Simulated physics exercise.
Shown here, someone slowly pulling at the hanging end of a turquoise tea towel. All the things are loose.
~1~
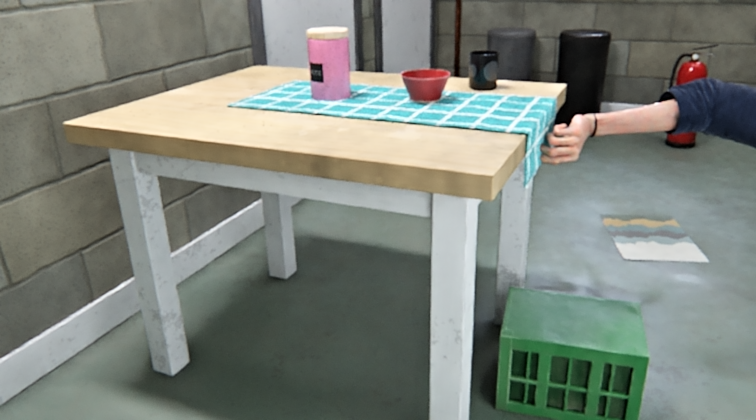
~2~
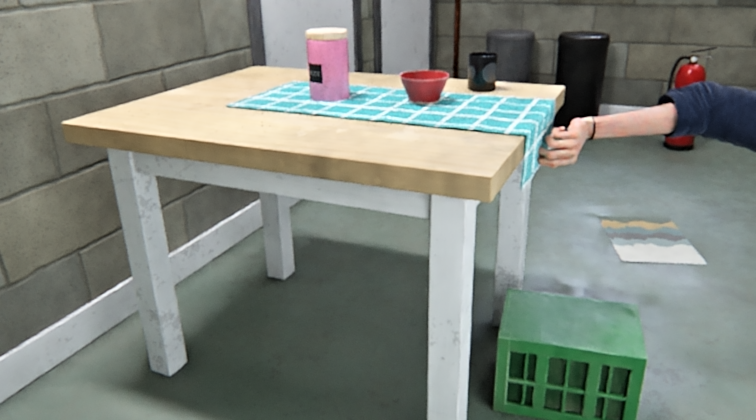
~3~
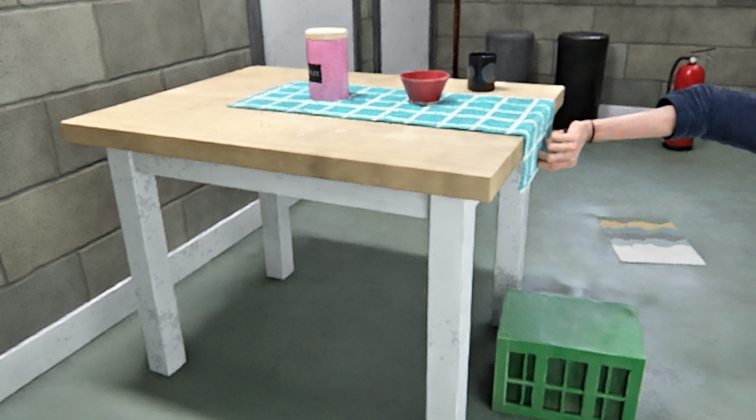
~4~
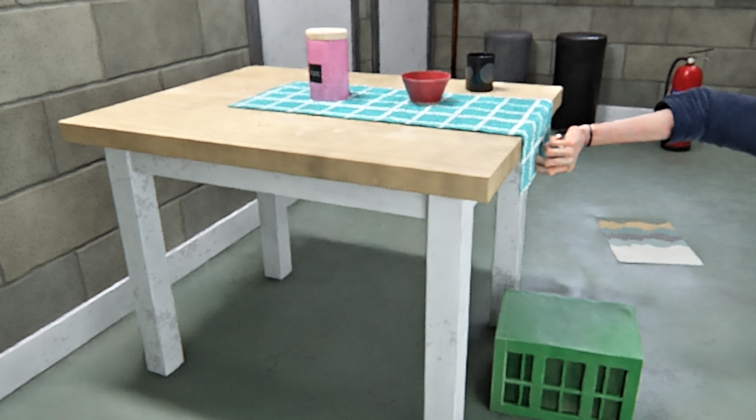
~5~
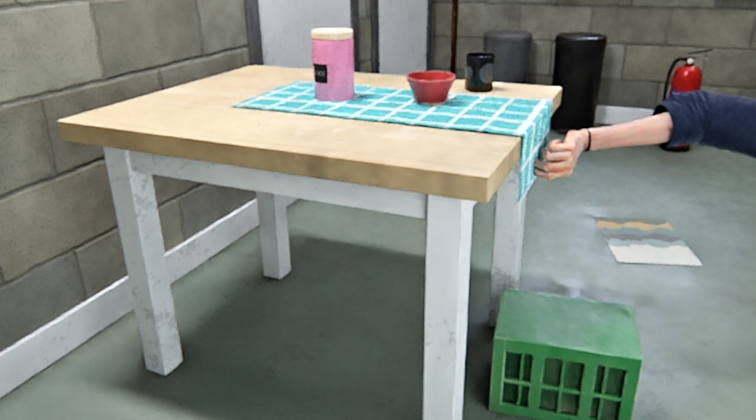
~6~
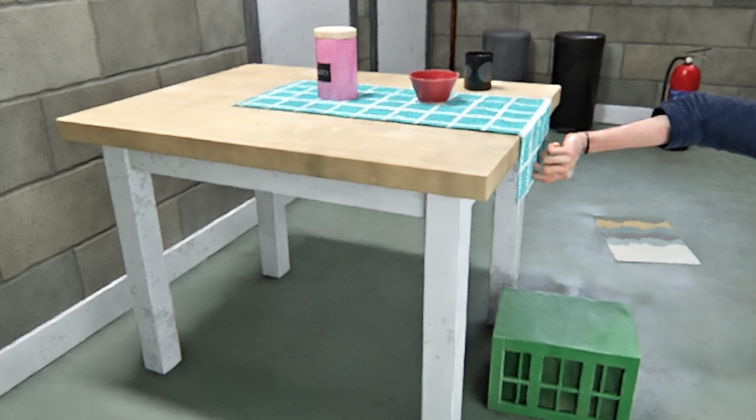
A hand at the right slowly pulled the hanging end of a turquoise checked cloth slightly downward, and the pink canister and red bowl on it shifted slightly right, while the black mug stayed beside it.
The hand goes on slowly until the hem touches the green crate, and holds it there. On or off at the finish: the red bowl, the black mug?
As it turns out, the red bowl goes over the edge, the black mug keeps clear of the edge.
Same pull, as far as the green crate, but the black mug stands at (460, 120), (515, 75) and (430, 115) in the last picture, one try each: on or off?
In the first case it is safe; in the second case it stays on; in the third case it keeps clear of the edge.
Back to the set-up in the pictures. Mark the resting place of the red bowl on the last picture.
At about (574, 276).
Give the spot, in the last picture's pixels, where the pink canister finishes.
It ends at (487, 74).
Then, 0.58 s on from there, hem going down; bowl carried along near (463, 91); mug in place.
Then, 1.48 s on from there, hem going down; bowl carried along near (512, 95); mug in place.
Then, 2.30 s on from there, hem going down; bowl down below near (574, 276); mug in place.
In the end, hem on the crate; bowl down below near (574, 276); mug in place. The red bowl is carried off the end and the black mug stays on the table.
